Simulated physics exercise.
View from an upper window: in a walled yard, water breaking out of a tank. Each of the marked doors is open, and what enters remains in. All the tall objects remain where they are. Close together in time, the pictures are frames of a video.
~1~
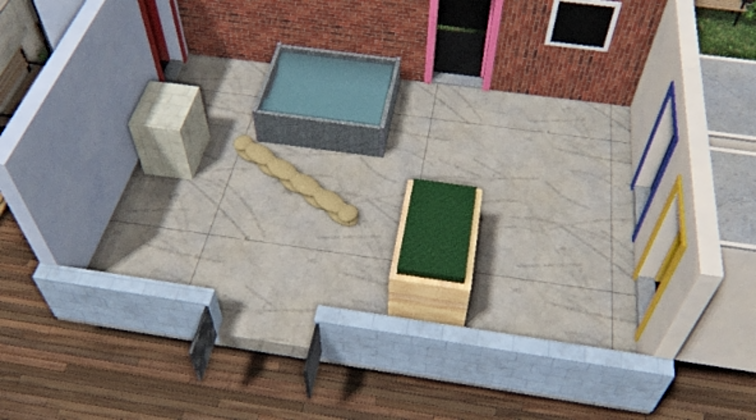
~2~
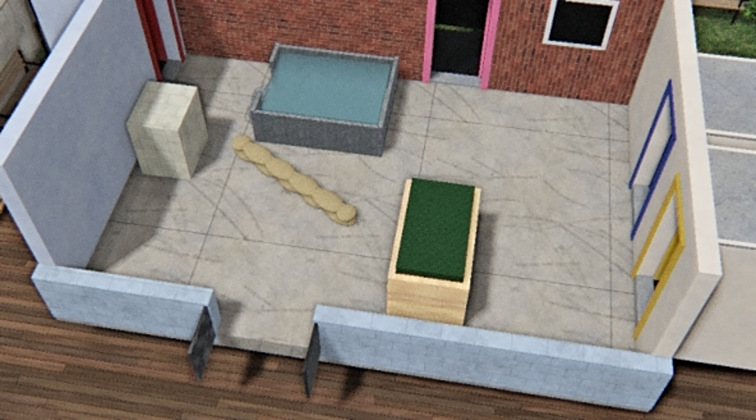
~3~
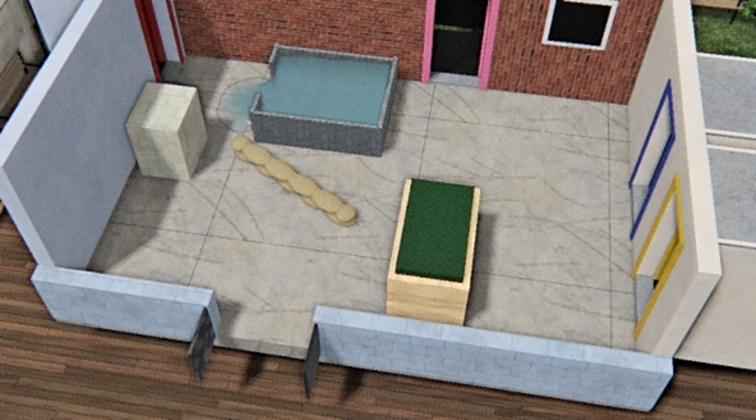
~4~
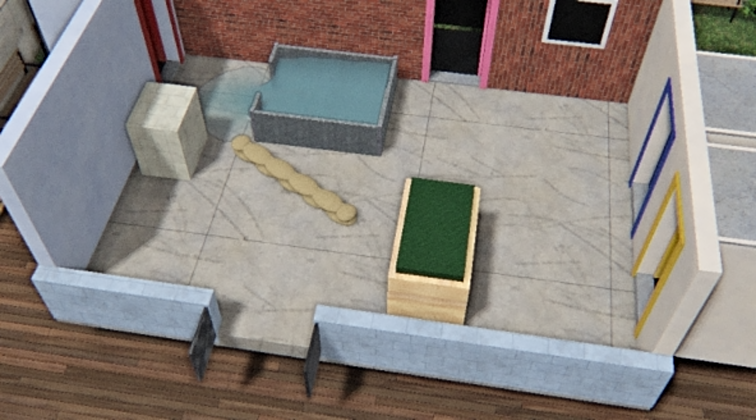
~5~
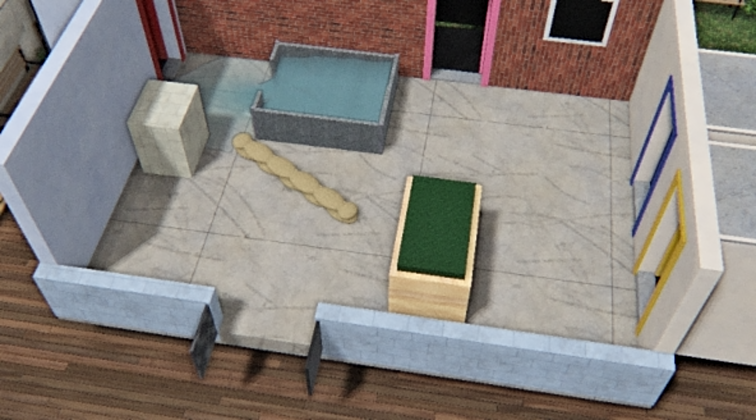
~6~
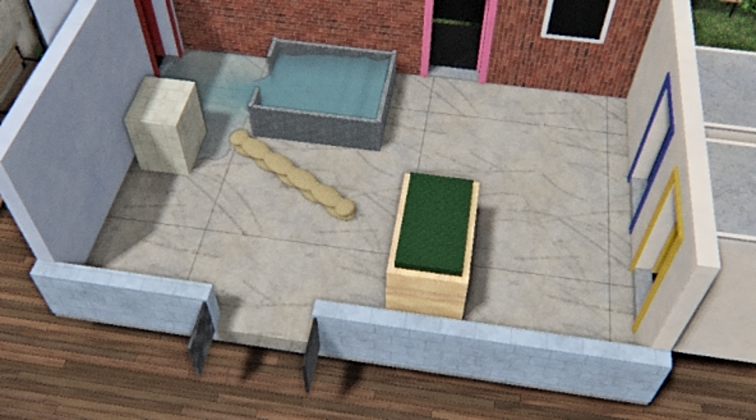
Water breaks out of a grey tank of blue-green water in a walled yard, seen from an upper window, with a red brick wall and pink-framed doorway behind. A pale block stands left, a lumpy tan strip lies mid-floor, and a green-topped wooden box sits right of centre. The tank's left side opens and water spreads leftward across the pale floor behind the block, the view barely shifting.
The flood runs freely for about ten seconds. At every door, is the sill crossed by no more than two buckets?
The yellow door: Yes, it stays at two or less. The pink door: Yes, it stays at two or less. The red door: No, more than that crosses. The blue door: Yes, it stays at two or less.
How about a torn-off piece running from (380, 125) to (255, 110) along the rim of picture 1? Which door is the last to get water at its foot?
Latest of all is the door marked pink.
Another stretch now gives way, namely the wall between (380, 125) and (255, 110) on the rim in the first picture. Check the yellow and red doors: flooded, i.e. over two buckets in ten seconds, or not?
Here the yellow door keeps within bounds, and the red door keeps within bounds.
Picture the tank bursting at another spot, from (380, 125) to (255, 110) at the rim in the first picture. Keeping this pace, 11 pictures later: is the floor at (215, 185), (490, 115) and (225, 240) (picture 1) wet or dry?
Sequence: Wetted / spared / wetted.
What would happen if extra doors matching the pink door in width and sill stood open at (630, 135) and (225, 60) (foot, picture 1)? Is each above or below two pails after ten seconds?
Comes up short; tops it.
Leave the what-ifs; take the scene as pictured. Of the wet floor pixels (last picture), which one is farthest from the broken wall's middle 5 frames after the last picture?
I'd say near (122, 186).
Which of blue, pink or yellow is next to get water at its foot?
The pink one, I reckon.
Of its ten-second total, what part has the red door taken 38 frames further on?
Near 85 %, I'd say.
A moment on, water covers 10 % of the floor; the yellow door not reached, the pink door not reached, the red door over two buckets in, the blue door not reached.
Next, water covers 15 % of the floor; the yellow door not reached, the pink door not reached, the red door far over two buckets in, the blue door not reached.
Then, water covers 20 % of the floor; the yellow door not reached, the pink door not reached, the red door far over two buckets in, the blue door not reached.
Later, water covers 35 % of the floor; the yellow door not reached, the pink door wet at the sill, nothing in, the red door far over two buckets in, the blue door not reached.
In the end, water covers 50 % of the floor; the yellow door not reached, the pink door wet at the sill, nothing in, the red door far over two buckets in, the blue door not reached.
